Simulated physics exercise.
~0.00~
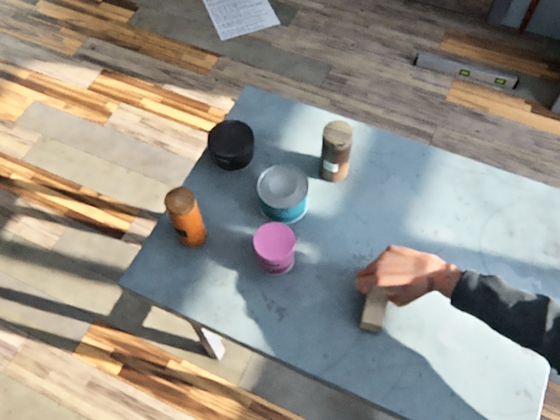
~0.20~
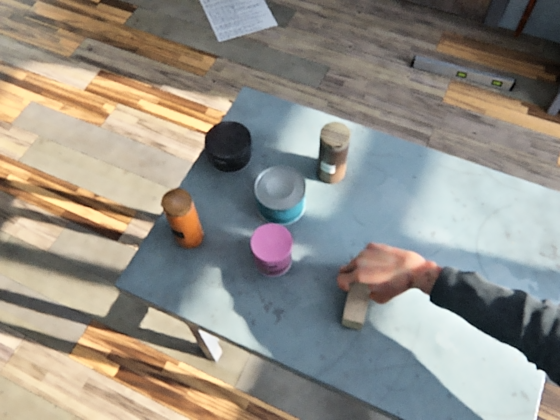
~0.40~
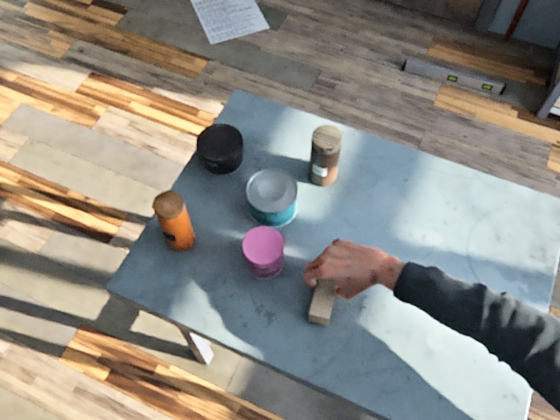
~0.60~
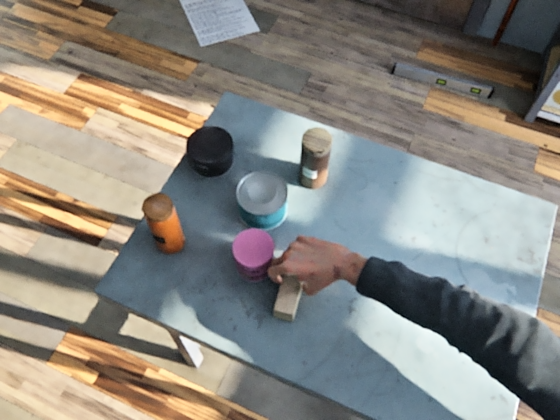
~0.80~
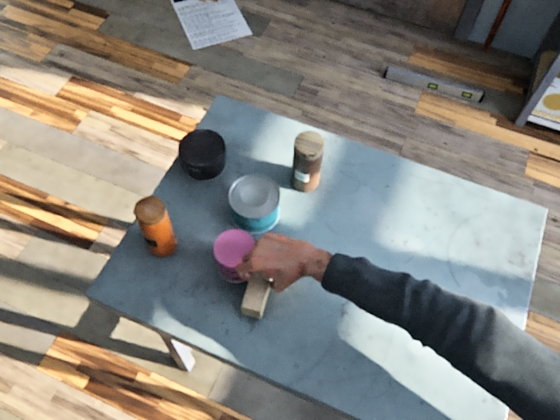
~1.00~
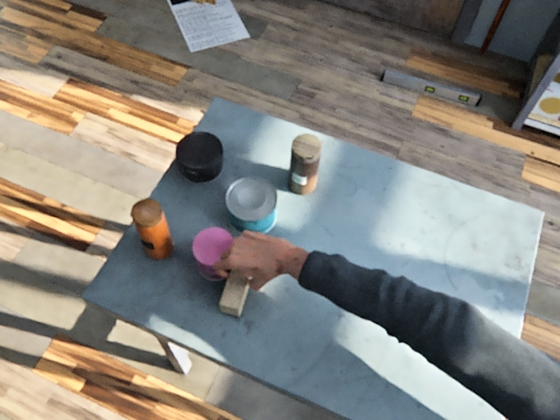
Hand sliding a small block left across a tabletop, nudging a pink tin toward an orange jar, the other containers staying put.
